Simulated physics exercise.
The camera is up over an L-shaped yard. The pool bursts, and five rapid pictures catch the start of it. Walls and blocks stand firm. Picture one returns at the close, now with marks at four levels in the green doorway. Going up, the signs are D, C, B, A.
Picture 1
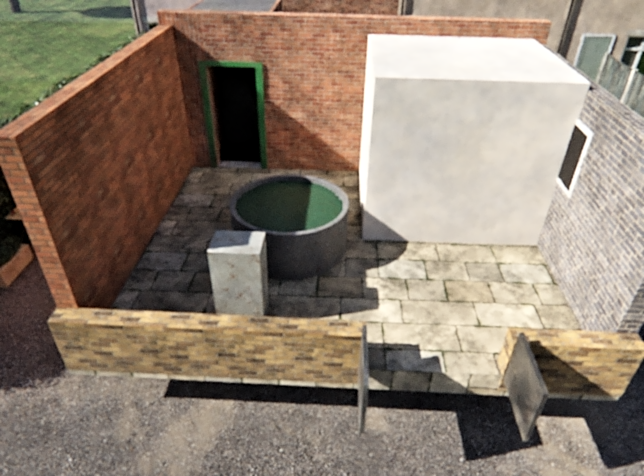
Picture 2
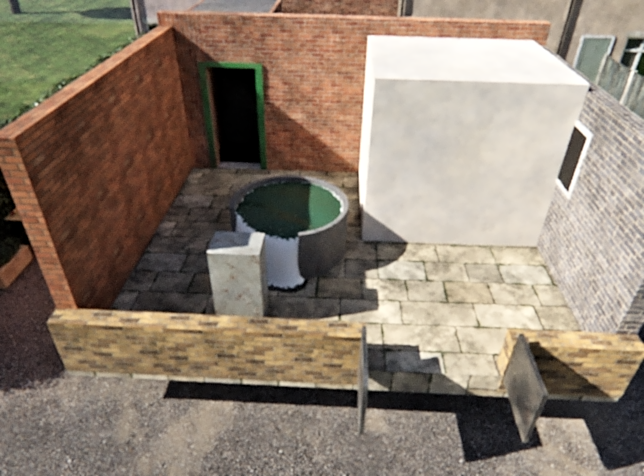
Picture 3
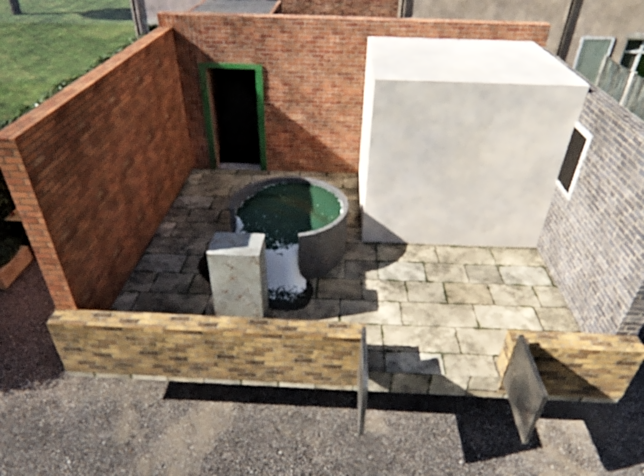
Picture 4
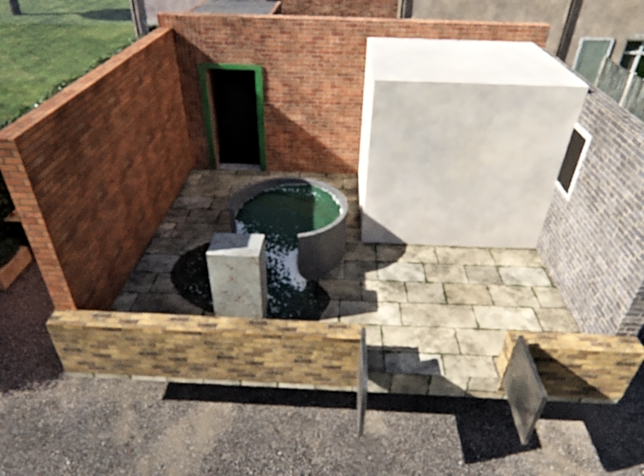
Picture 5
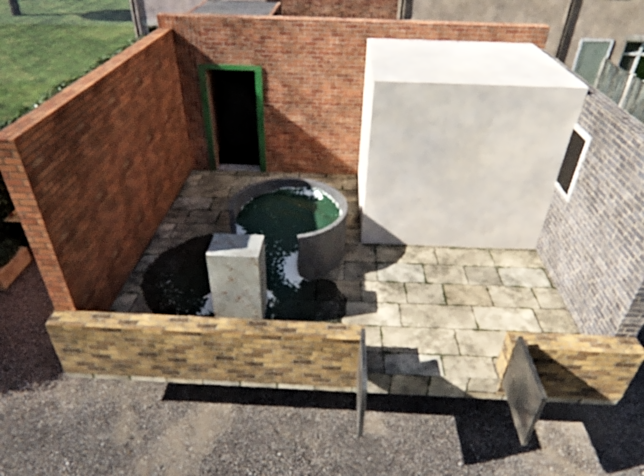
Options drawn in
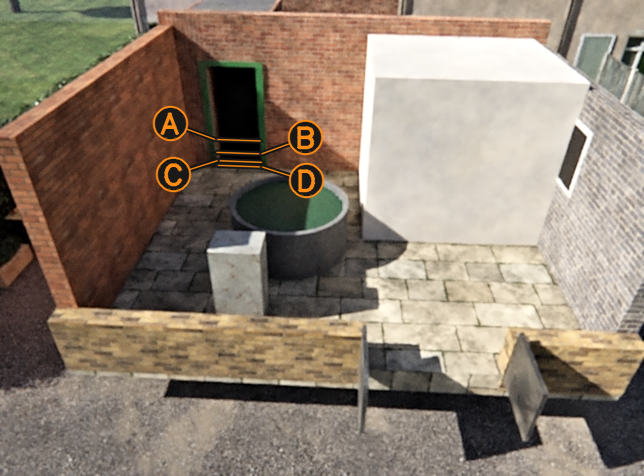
A large pale, plain block fills the back right of a paved, brick-walled yard seen from above, the view staying still. A round grey pool of dark green water sits left of it, behind a short pale pillar, with a green-framed doorway beyond and an open gate in the low front wall. White, foaming water pours through the pool's near side and spreads darkly over the paving around the pillar, mostly leftward.
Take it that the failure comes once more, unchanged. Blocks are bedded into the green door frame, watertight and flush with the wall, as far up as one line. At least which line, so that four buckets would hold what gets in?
Choose C.
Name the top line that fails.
Line D.
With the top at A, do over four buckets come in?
No, not at all.
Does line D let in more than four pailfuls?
Yes, it does.
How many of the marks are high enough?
Three.
In orange, A at (237, 140); B at (238, 153); C at (239, 161); D at (240, 166); from the bottom up D, C, B, A.
If A is chosen, nothing gets over.
If B is chosen, nothing gets over.
If C is chosen, a splash gets over, under a bucket.
If D is chosen, about 13 bucketfuls get in.
